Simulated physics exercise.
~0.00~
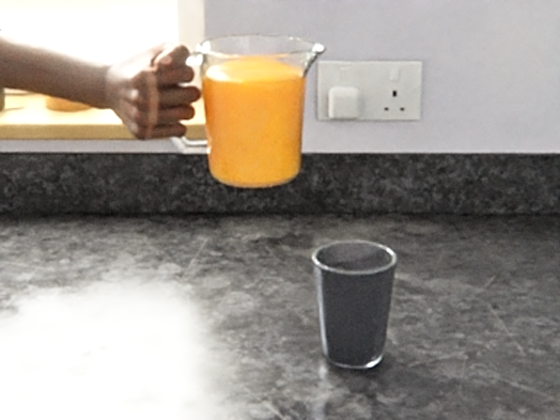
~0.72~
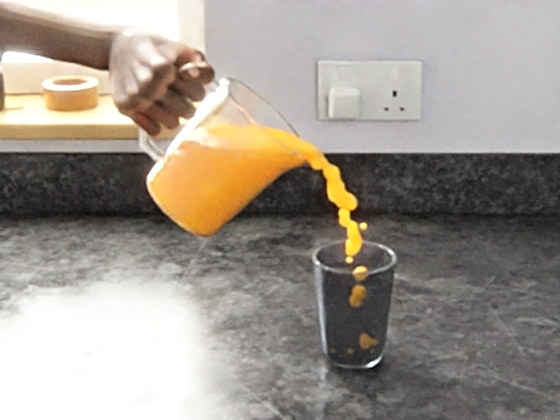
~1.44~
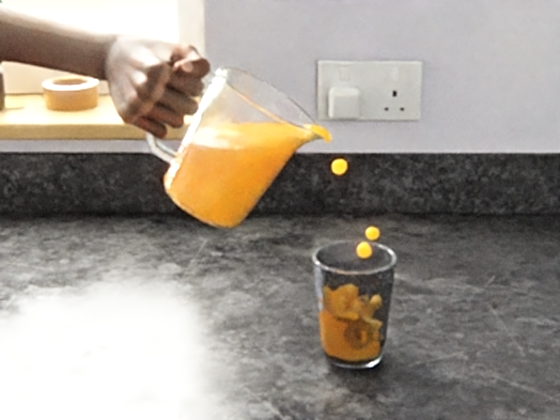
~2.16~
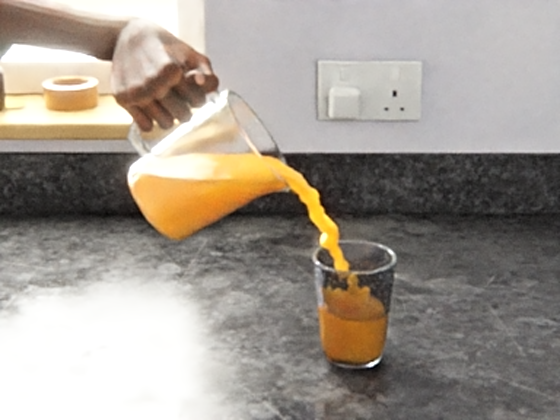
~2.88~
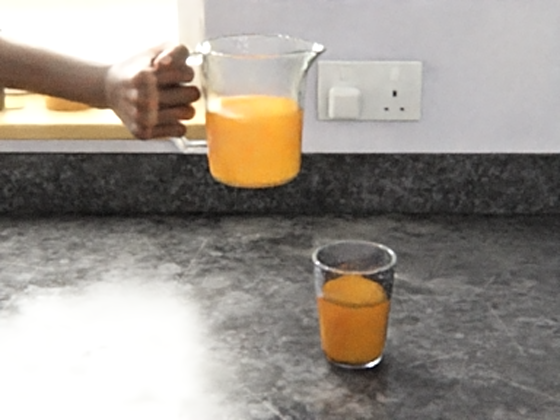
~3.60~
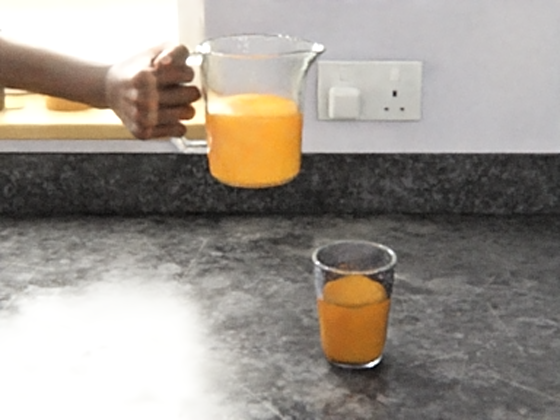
On a dark grey mottled kitchen worktop, seen from the front by a still camera, an empty clear tumbler stands right of centre, with a white socket on the pale wall behind. To its left, a hand holds up a glass jug of orange juice. The hand tips the jug to the right, and juice falls into the tumbler. It eases the jug back, thinning the flow to drops, then tilts it further for a second, steadier stream. Finally the jug is brought level, still holding much of its juice, and the tumbler stands more than half full.
